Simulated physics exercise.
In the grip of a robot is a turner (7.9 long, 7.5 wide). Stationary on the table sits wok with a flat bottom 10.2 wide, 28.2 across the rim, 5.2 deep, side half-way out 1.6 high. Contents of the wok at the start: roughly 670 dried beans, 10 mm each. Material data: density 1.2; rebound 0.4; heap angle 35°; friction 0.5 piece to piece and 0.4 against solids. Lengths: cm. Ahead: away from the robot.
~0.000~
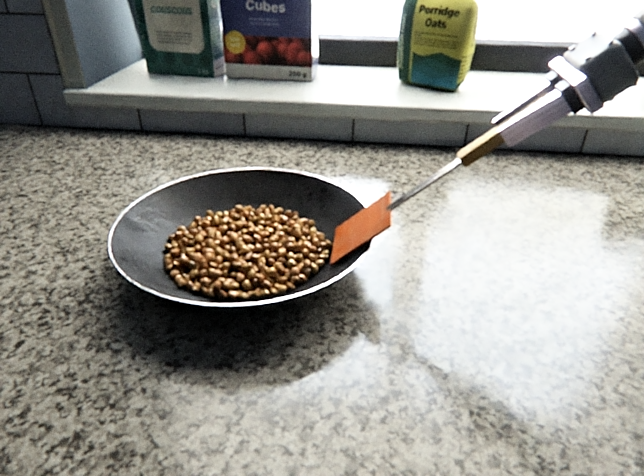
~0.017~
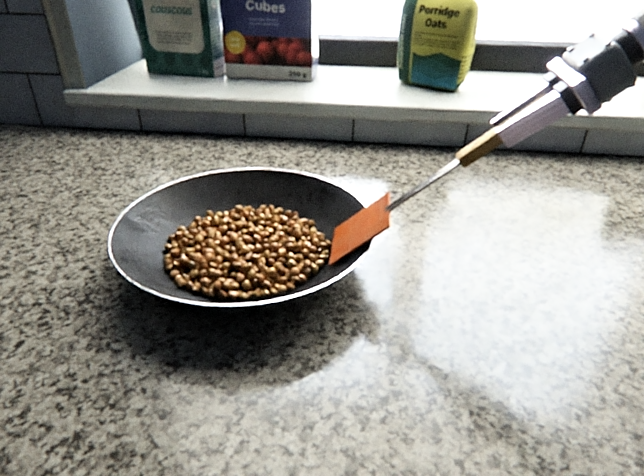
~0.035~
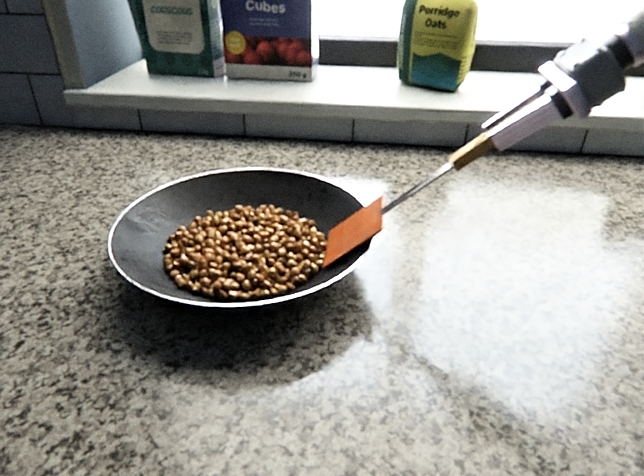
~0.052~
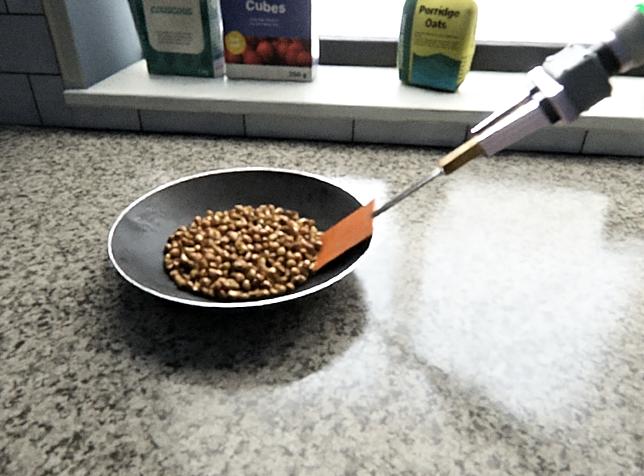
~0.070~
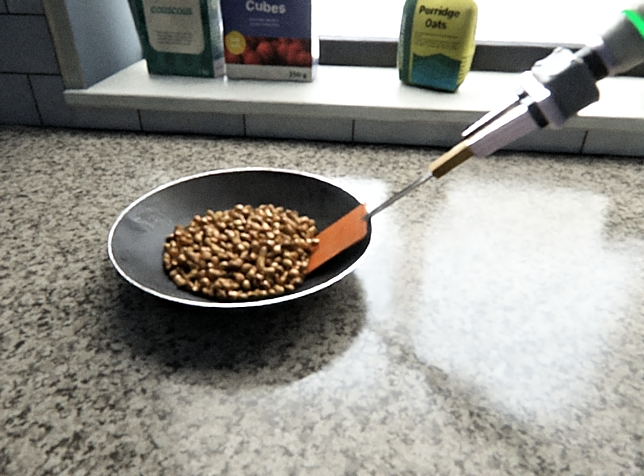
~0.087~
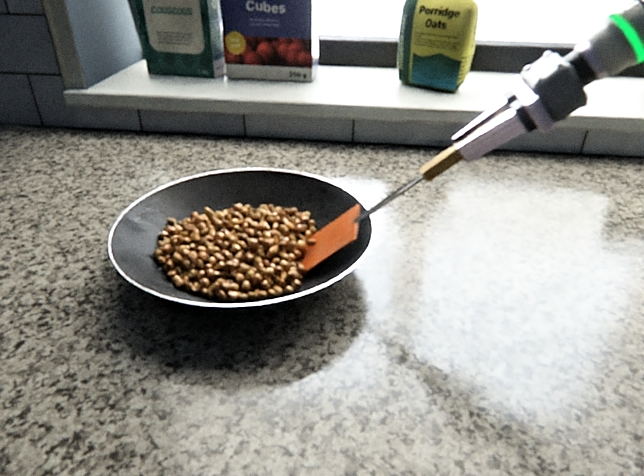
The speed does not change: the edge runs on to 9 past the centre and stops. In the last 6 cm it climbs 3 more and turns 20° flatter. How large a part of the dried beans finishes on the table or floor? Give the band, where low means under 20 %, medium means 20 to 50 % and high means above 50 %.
Band: Low.
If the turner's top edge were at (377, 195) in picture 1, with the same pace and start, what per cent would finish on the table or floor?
About 15%.
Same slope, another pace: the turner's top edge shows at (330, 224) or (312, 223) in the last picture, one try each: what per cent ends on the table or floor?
First try around 30 %, second try around 35 %.
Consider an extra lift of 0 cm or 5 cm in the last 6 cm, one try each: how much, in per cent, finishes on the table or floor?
Result: Approx. 15 % and 10 %, one try each.
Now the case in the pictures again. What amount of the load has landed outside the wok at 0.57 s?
Share at that moment: About 5 %.
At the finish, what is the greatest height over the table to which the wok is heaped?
7.0 cm.
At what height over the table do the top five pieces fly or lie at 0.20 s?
Roughly 5 centimetres.
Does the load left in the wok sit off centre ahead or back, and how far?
About 5.0 cm ahead.
By 0.20 s, sloping 42°, highest piece 5 above the table; 668 in the wok.
By 0.31 s, sloping 35°, highest piece 7 above the table; 661 in the wok, 7 on the blade or in flight.
By 0.57 s, sloping 22°, highest piece 7 above the table; 623 in the wok, 41 on the table or floor, 4 on the blade or in flight.
By 1.62 s, sloping 22°, highest piece 7 above the table; 621 in the wok, 47 on the table or floor.
Final count, 621 in the wok, 47 on the table or floor. That is 7 % on the table or floor.
